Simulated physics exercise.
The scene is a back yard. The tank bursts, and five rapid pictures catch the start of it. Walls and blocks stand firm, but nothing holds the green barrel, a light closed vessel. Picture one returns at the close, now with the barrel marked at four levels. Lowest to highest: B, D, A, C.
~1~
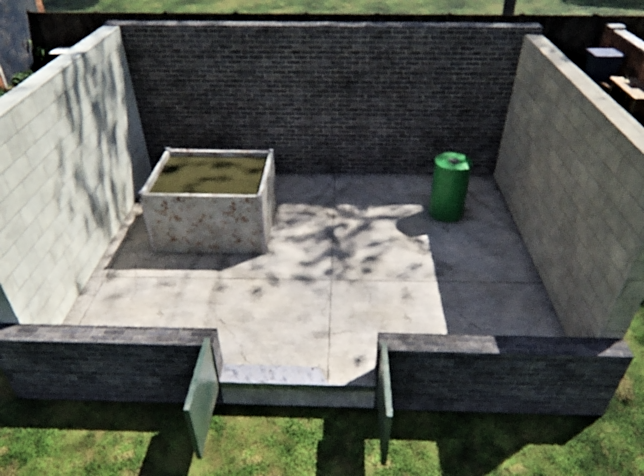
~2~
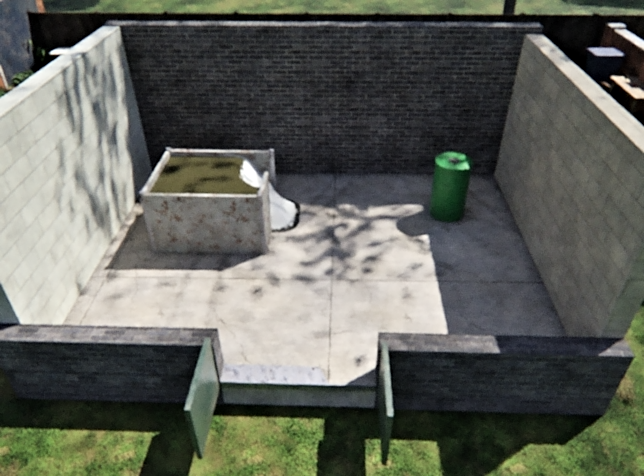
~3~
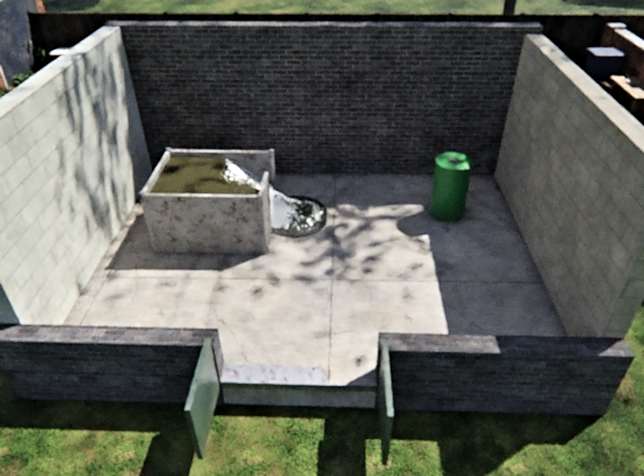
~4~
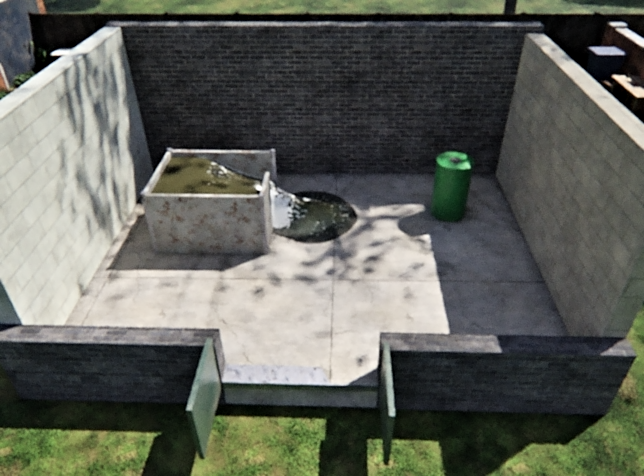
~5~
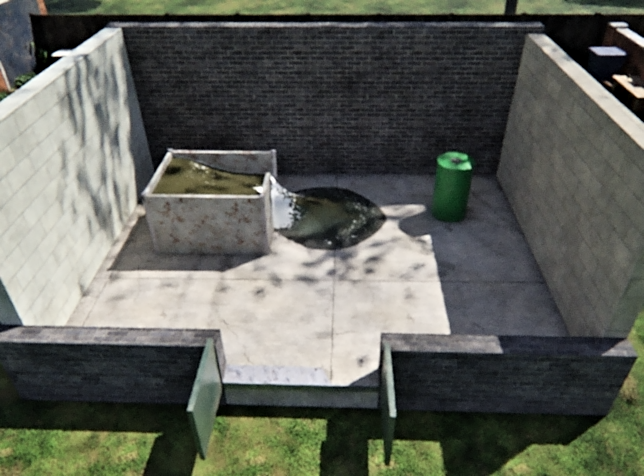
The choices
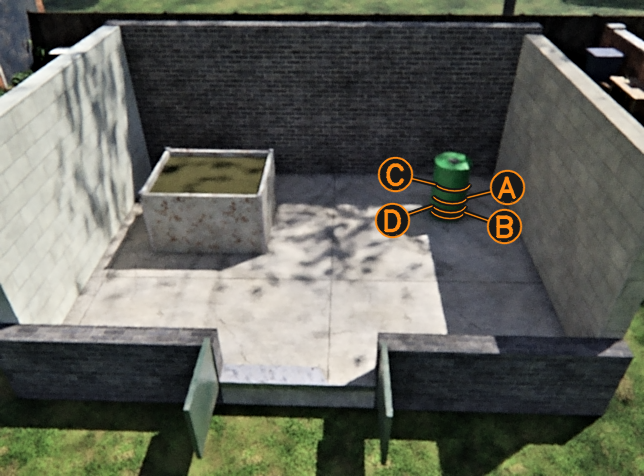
Water bursts from the right side of a raised, pale square tank in a walled back yard, seen from high above the front by a still camera. The tank, filled with murky greenish water, stands left on grey paving, with a green barrel at right and an open gate in the low front wall. The water pours down and spreads rightward in a widening dark puddle towards the barrel, which stays still.
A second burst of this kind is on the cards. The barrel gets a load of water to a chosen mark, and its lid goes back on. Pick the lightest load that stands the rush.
That is level A.
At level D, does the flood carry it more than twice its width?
No, less.
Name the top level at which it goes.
Here it is level D.
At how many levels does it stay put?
Two of them.
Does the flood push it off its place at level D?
Yes, it does.
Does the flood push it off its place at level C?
No, not at all.
In orange, A at (452, 203); B at (449, 218); C at (454, 190); D at (450, 212); from the bottom up B, D, A, C.
For level A, it does not move.
For level B, it is pushed about 3 times its own width away.
For level C, it does not move.
For level D, it is pushed about half its own width away.
